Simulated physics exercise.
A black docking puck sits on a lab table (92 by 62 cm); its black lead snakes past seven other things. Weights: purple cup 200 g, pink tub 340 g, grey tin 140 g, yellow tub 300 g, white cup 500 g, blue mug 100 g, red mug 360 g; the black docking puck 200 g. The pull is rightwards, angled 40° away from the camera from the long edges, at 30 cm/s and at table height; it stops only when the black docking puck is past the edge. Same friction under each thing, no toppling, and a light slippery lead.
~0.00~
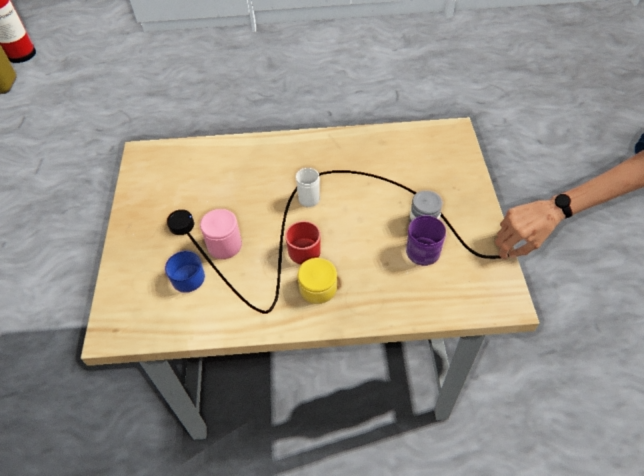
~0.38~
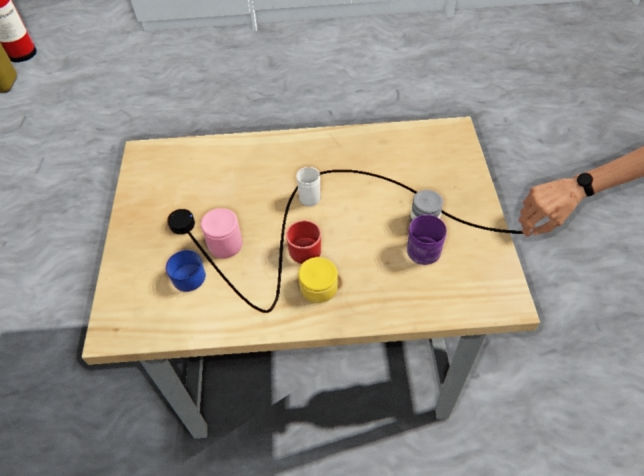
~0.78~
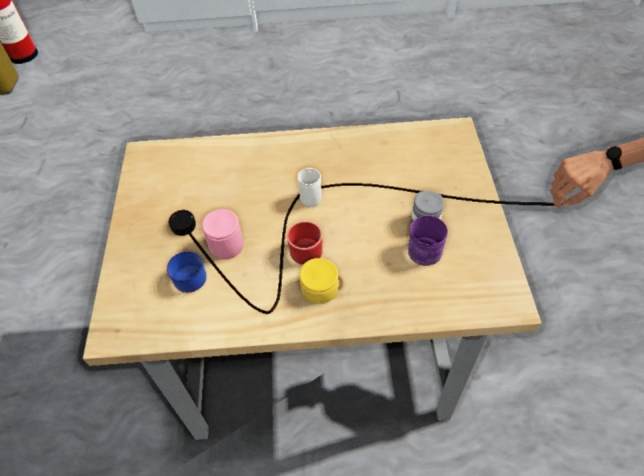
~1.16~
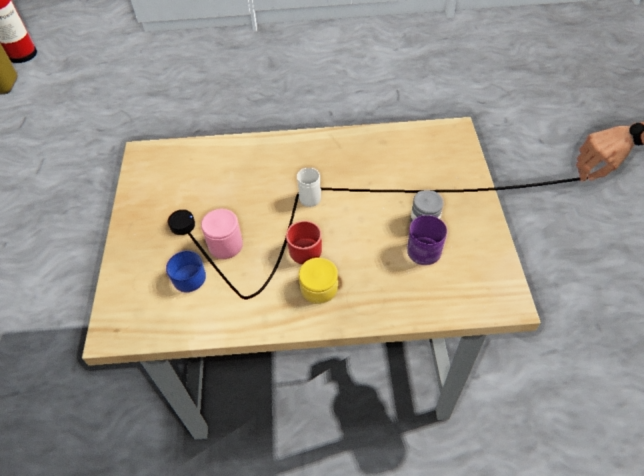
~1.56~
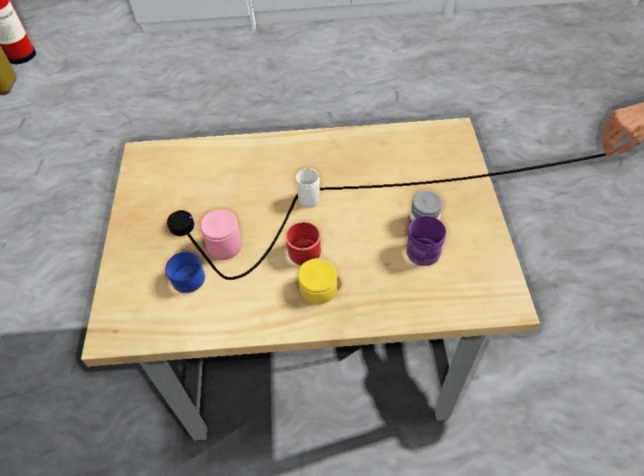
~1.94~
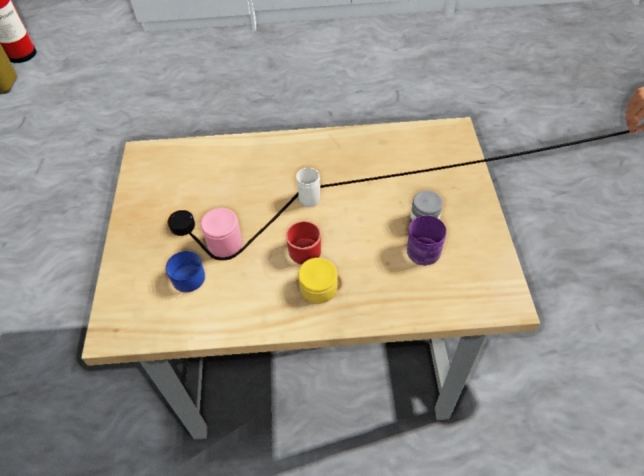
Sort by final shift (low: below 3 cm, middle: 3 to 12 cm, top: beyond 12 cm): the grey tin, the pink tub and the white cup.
The grey tin barely shifts, the pink tub slides into the middle band, the white cup stays in the low band.
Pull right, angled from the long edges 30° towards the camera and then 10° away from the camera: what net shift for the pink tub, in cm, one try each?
In turn about 8 cm, 8 cm.
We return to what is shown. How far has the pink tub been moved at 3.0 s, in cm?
Some 8 cm.
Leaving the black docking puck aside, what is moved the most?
The pink tub.
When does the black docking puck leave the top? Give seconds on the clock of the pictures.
Near 5.2 s.
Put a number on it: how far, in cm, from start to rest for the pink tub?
About 8 cm.
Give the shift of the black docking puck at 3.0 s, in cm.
Some 20 cm.
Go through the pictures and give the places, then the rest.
Docking puck (179, 219); grey tin (427, 201); pink tub (218, 222); white cup (307, 176); lead through (425, 200) (317, 175) (280, 263) (225, 280); 0 cm pulled, in the first frame.
Lead through (381, 177) (280, 263); 8 cm pulled, in the second frame.
Lead through (396, 188) (282, 263); 20 cm pulled, in the third frame.
Lead through (429, 191) (287, 236); 32 cm pulled, in the fourth frame.
Lead through (464, 178) (292, 206); 44 cm pulled, in the fifth frame.
Docking puck (180, 219); grey tin (428, 201); pink tub (219, 221); white cup (308, 176); lead through (543, 149) (433, 169) (317, 187) (241, 250); 55 cm pulled, in the sixth frame.
At 3.0 s, the black docking puck has slid 20 cm. Moved, pink tub 8 cm.
At 4.0 s, the black docking puck has slid 43 cm. Moved, pink tub 8 cm, white cup 2 cm.
At 4.9 s, the black docking puck has slid 70 cm. Moved, pink tub 8 cm, white cup 2 cm.
At 5.6 s, the black docking puck is off the top. Moved, pink tub 8 cm at (226, 194), white cup 2 cm at (315, 176), grey tin 0 cm at (428, 201).
